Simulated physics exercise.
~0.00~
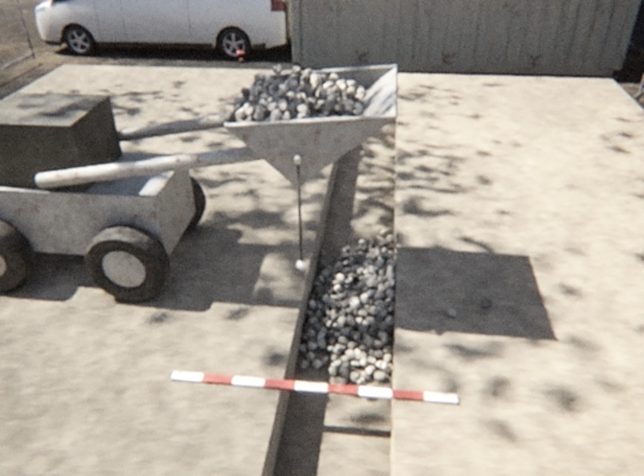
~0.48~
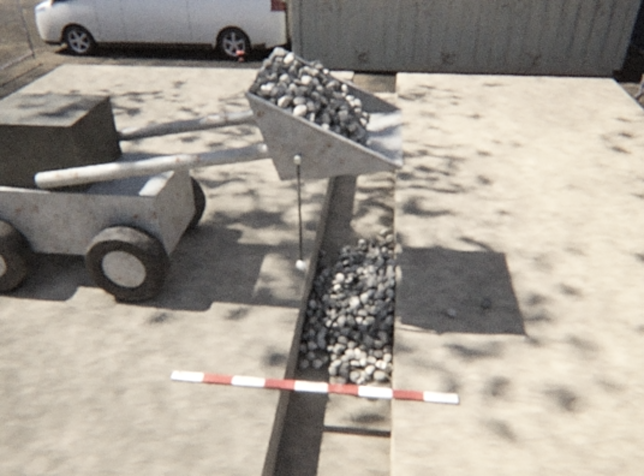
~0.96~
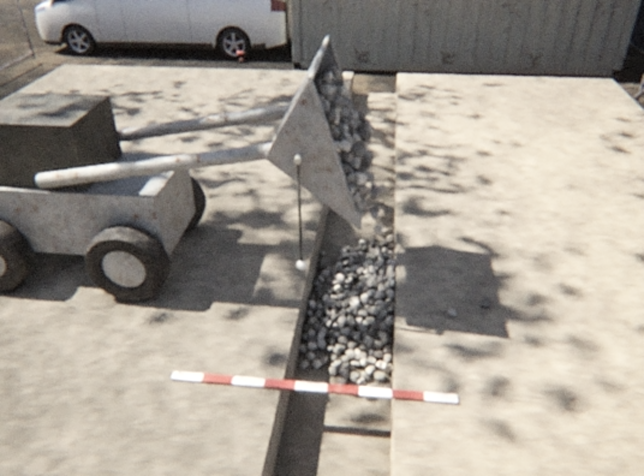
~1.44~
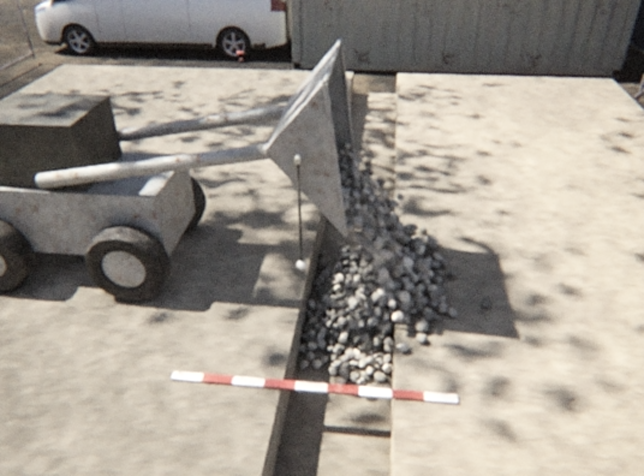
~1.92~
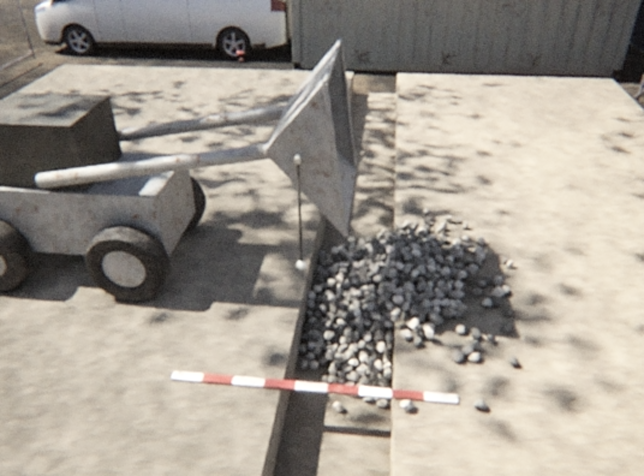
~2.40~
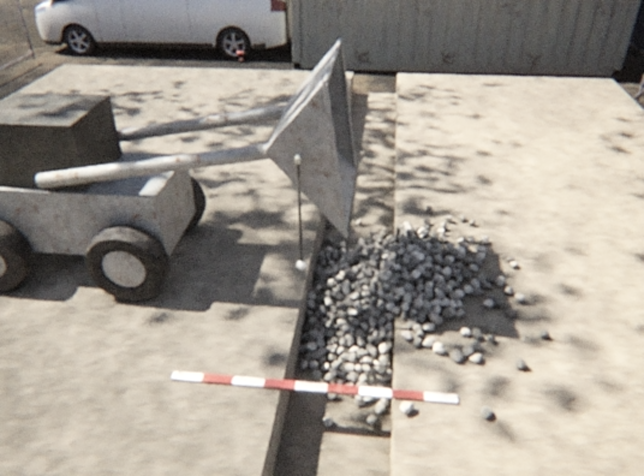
A grey loader on the left holds a raised bucket heaped with grey stones over a narrow trench in a pale, shadow-dappled yard, viewed from above and to one side. Stones already lie in the trench behind a red and white striped staff, with a white vehicle and a grey ribbed wall in the background. The bucket tips forward to the right, and its load slides toward the lip. Stones pour down onto the earlier pile and spill over the trench's right edge. The bucket stays steeply tilted and empty, above a broad heap covering part of the trench and the ground to the right, with a few stray stones around it.
